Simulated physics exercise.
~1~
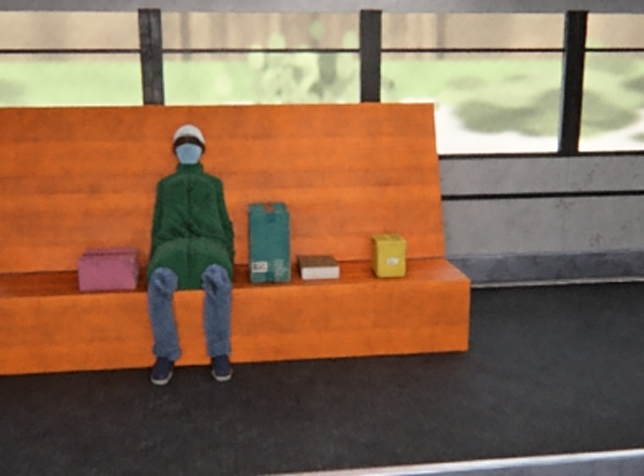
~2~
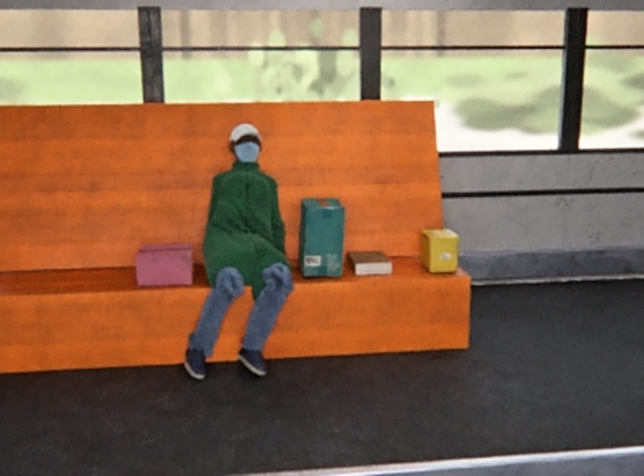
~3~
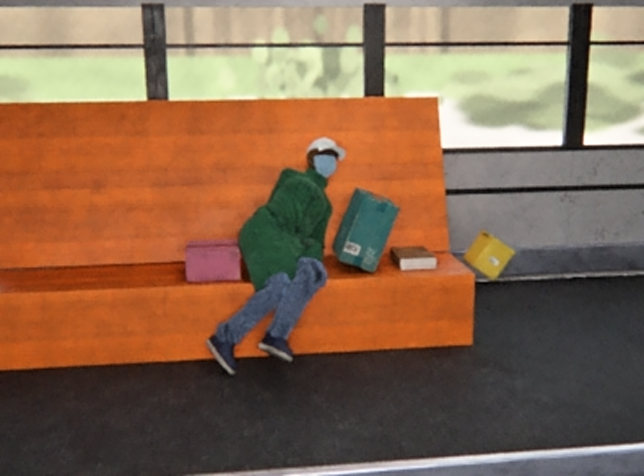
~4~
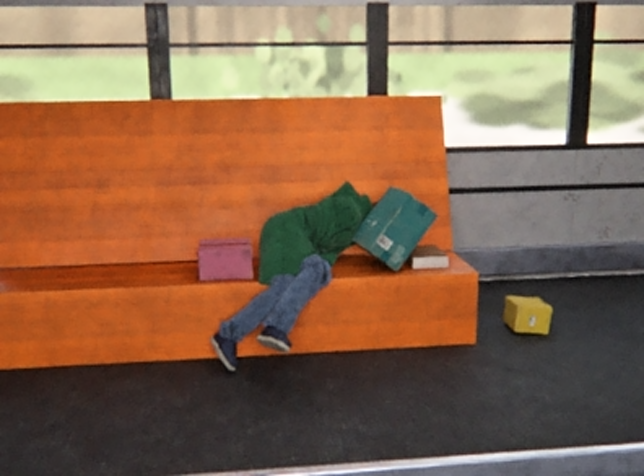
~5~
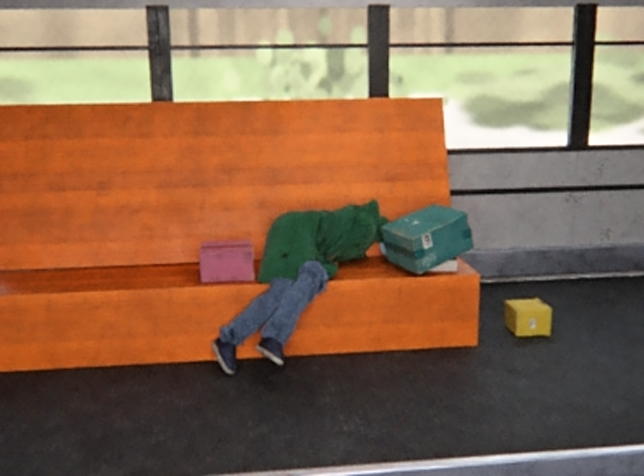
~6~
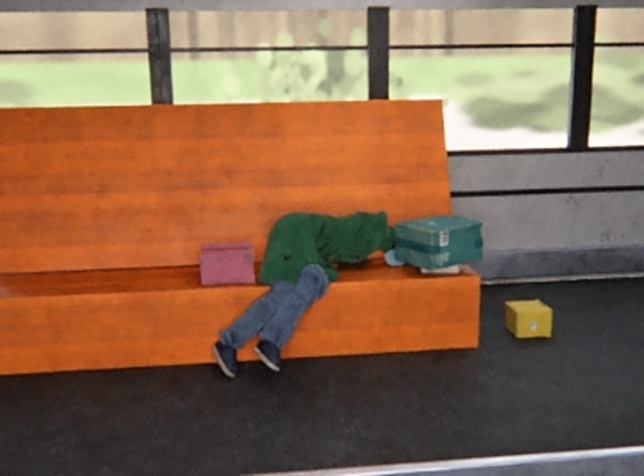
A person in a green coat, seated on an orange bench among several boxes, slid right along with them and slumped over sideways, while the yellow box dropped to the floor and the teal one tipped onto its side, staying on the seat.
